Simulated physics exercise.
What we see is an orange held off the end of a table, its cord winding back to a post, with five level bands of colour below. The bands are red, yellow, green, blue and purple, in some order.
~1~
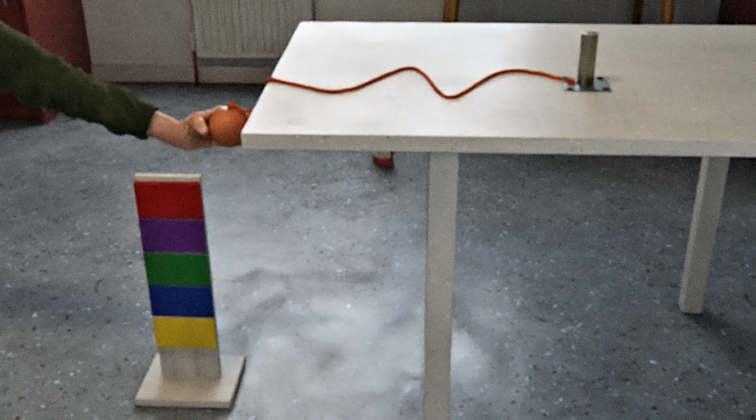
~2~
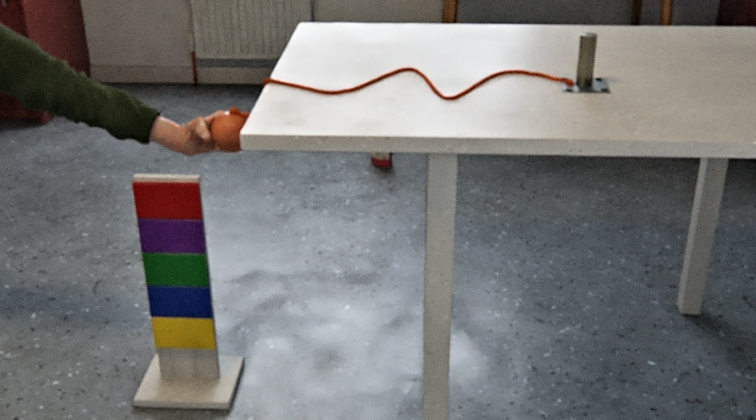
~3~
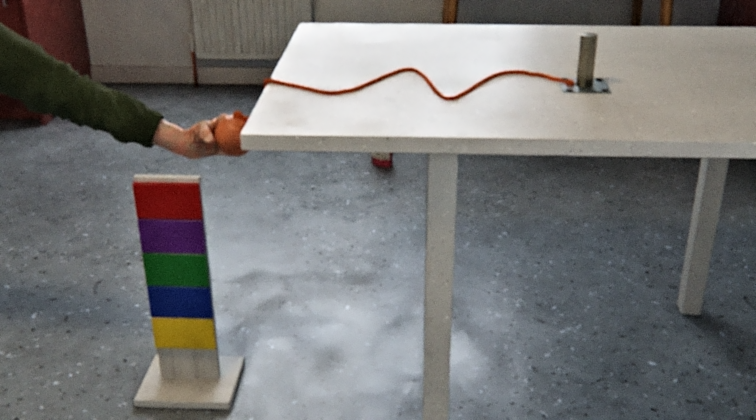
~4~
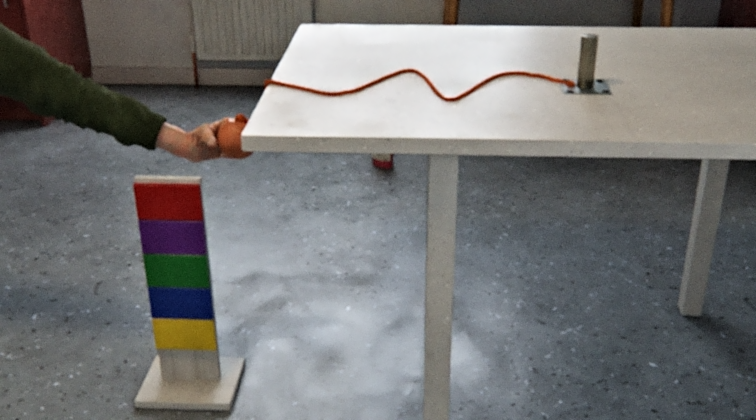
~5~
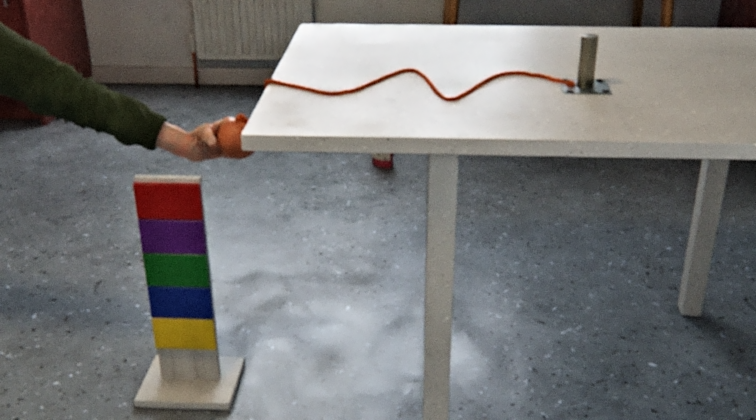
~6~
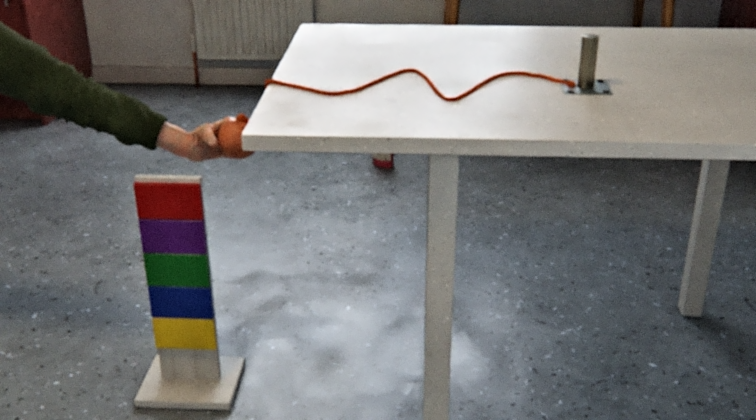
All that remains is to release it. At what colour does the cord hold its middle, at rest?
At blue.
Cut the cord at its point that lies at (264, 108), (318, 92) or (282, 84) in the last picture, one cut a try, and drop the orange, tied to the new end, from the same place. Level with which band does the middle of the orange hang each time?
It would be green; red; purple.
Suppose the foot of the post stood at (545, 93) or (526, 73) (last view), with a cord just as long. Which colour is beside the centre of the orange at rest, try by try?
In that order: Yellow; yellow.
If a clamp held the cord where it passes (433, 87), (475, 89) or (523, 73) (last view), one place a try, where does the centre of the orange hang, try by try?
About (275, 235), (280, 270) and (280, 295).
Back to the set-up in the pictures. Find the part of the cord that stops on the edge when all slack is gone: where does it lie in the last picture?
At (399, 72), roughly.
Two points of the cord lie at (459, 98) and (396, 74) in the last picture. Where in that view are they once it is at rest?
At (399, 84), then (269, 91).
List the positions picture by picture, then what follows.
The first frame shows orange (230, 127); red (168, 201); purple (172, 236); green (177, 270); blue (181, 302); yellow (184, 333).
The second frame shows orange (232, 132); cord through (531, 74) (470, 89) (427, 80) (375, 81) (300, 87).
The third frame shows orange (235, 136).
The fourth frame shows orange (238, 139); cord through (532, 76) (471, 91) (428, 82) (376, 82) (301, 88).
The fifth frame shows orange (238, 139).
The sixth frame shows orange (239, 138); cord through (533, 76) (472, 90) (429, 82) (377, 82) (302, 88).
A little later, orange near (292, 303); level with blue.
Next, orange near (277, 302); level with blue.
When it is over, orange near (285, 306); level with blue. Its centre hangs level with the blue band.
